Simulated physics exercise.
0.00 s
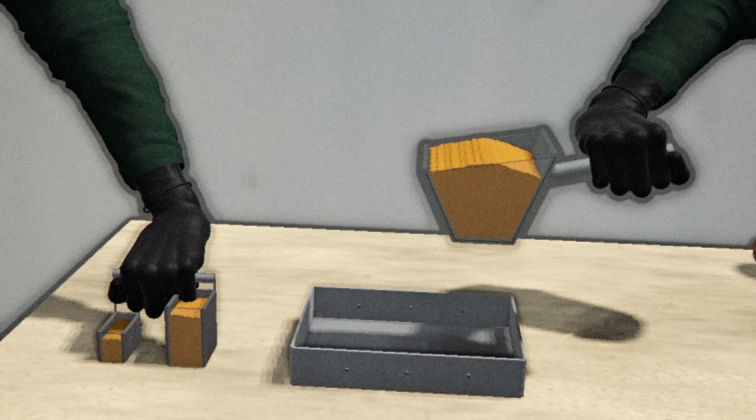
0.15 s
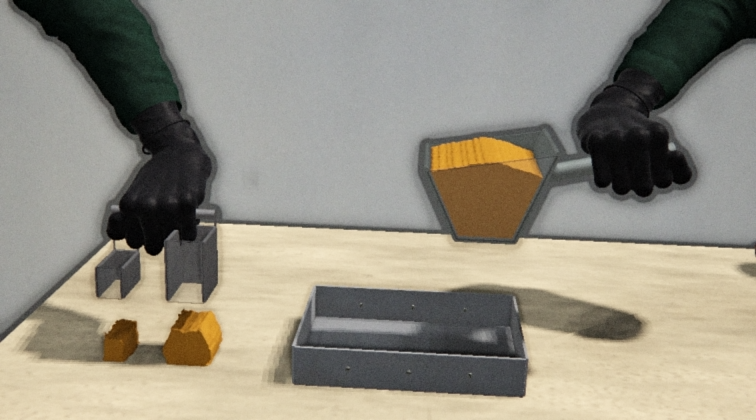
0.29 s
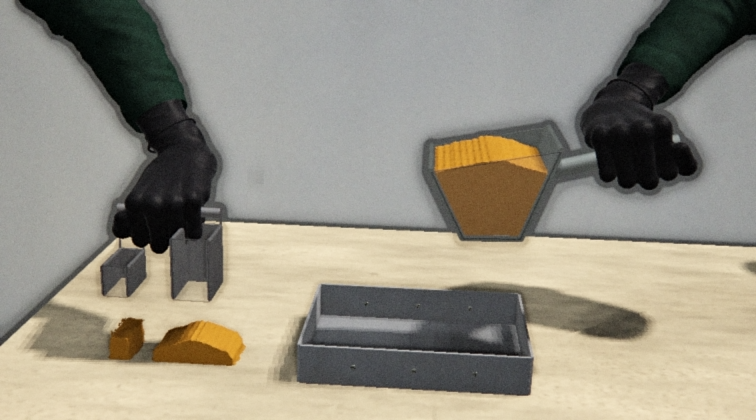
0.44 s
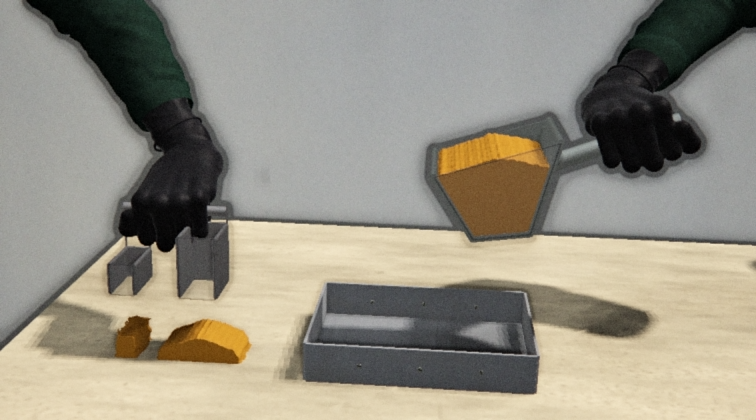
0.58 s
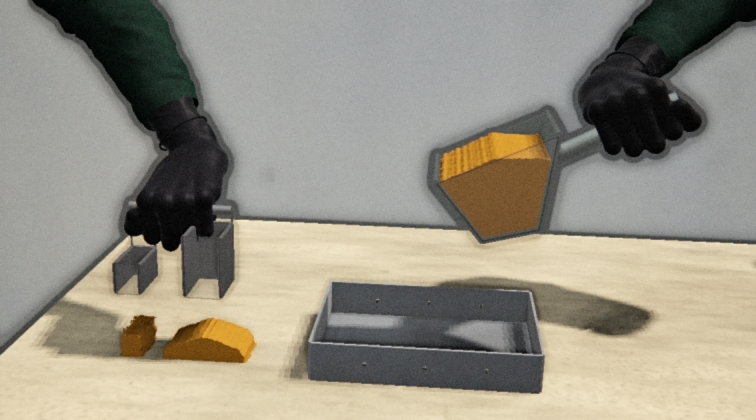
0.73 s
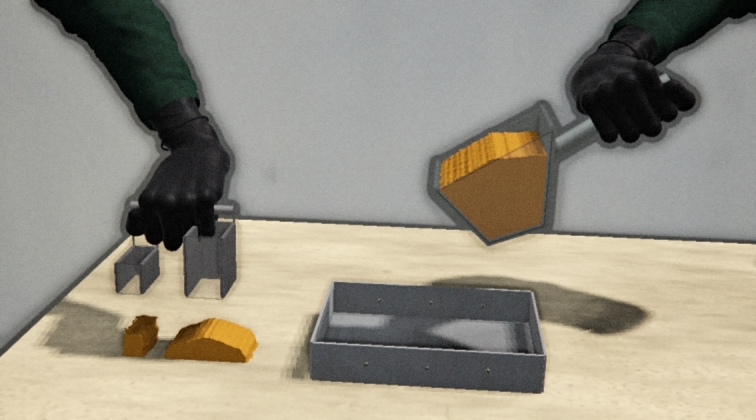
On a pale wooden tabletop, a gloved hand on the left lifts two small open holders off blocks of orange powder; the smaller block keeps most of its height while the larger slumps into a low mound. Then the gloved hand on the right gradually tilts a powder-filled scoop above a gray tray.
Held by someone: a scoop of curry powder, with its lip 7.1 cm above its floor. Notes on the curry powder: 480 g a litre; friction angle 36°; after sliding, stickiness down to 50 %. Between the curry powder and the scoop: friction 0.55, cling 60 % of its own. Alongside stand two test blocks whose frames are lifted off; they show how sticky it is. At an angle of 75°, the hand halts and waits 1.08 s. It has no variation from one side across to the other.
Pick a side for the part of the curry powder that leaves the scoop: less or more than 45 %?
More, by my estimate.
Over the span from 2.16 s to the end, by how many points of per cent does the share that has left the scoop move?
The change comes out at around 10 %.
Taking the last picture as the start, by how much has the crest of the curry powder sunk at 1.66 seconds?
Roughly 1.5 centimetres, give or take.
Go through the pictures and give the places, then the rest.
In the first frame, lip at (428, 170), tilt 0 degrees; crest of the curry powder at (491, 162); block heights 3.0 cm, 6.2 cm (left to right).
In the second frame, lip at (430, 170), tilt 0 degrees; crest of the curry powder at (493, 162); block heights 2.9 cm, 4.6 cm (left to right).
In the third frame, lip at (434, 170), tilt 2 degrees; crest of the curry powder at (496, 160); block heights 2.9 cm, 3.0 cm (left to right).
In the fourth frame, lip at (436, 175), tilt 8 degrees; crest of the curry powder at (509, 159); block heights 2.9 cm, 3.0 cm (left to right).
In the fifth frame, lip at (438, 181), tilt 15 degrees; crest of the curry powder at (522, 158); block heights 2.9 cm, 3.0 cm (left to right).
In the sixth frame, lip at (438, 188), tilt 21 degrees; crest of the curry powder at (546, 156); block heights 2.9 cm, 3.0 cm (left to right).
After 1.15 s, the scoop is at 40 degrees and 0 % has left it.
After 1.66 s, the scoop is at 63 degrees and 1 % has left it.
After 2.16 s, the scoop is at 75 degrees and 45 % has left it.
After 2.66 s, the scoop is at 75 degrees and 54 % has left it.
After 2.80 s, the scoop is at 75 degrees and 54 % has left it.
